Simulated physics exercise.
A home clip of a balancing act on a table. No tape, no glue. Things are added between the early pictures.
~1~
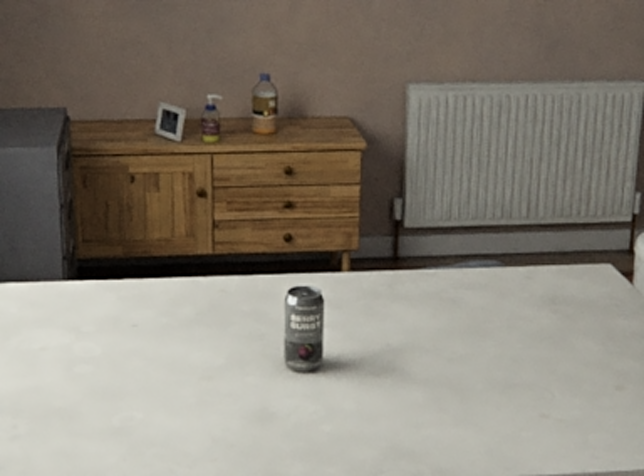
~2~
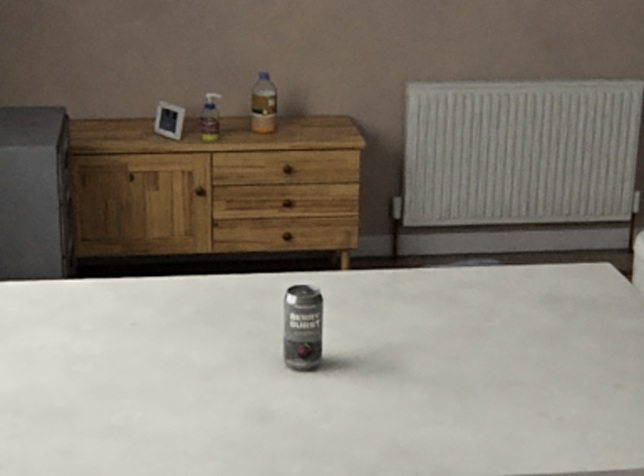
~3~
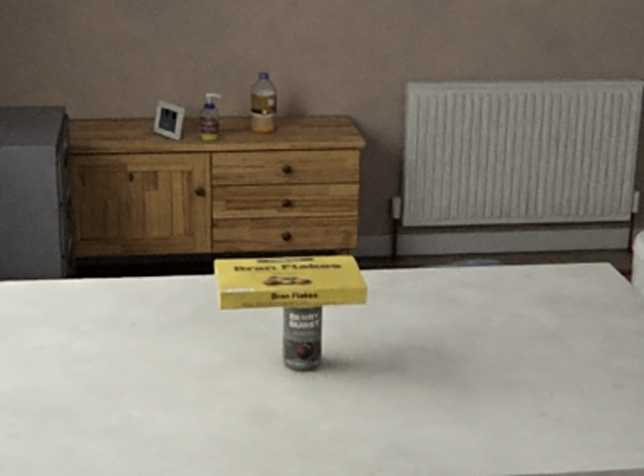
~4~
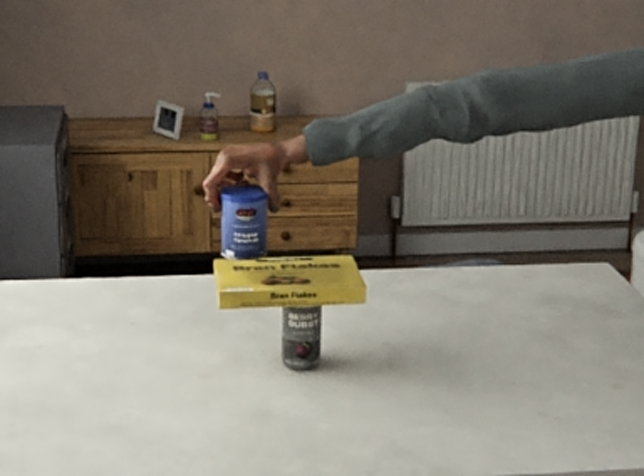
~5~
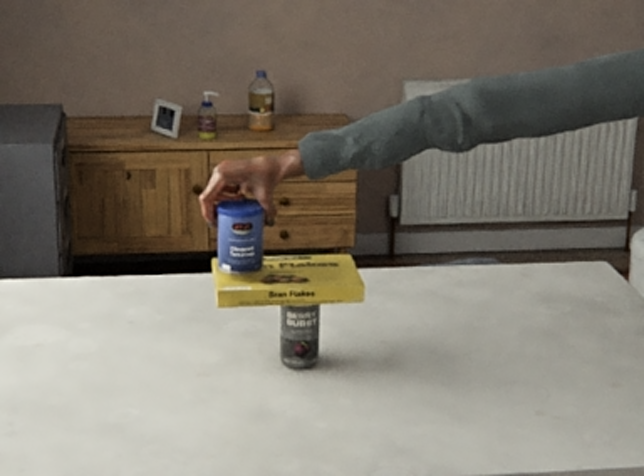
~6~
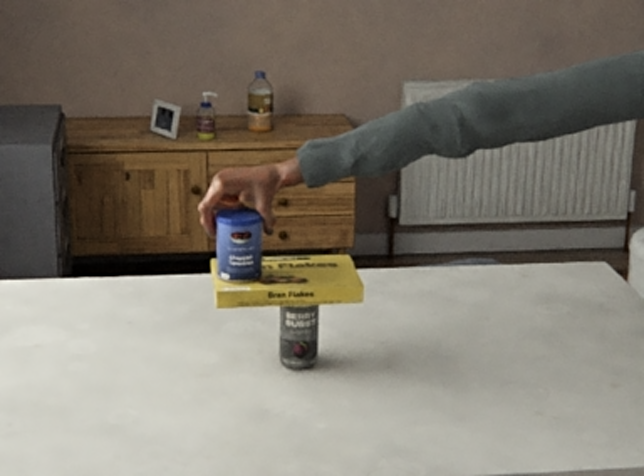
On a table, a yellow packet appears atop a can, then a hand lowers a blue tin onto its left side.
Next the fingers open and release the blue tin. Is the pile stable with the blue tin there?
As it turns out, it comes apart.
Then, 0.30 s later than the last frame, blue tin now fallen; yellow packet tilted by 46°.
Then, 0.40 s later than the last frame, yellow packet on its side.
Then, 0.60 s later than the last frame, yellow packet now fallen.
Then, 1.00 s later than the last frame, things are still on the move.
When it is over, fallen, yellow packet and blue tin; grey can as before. The stack gives way.
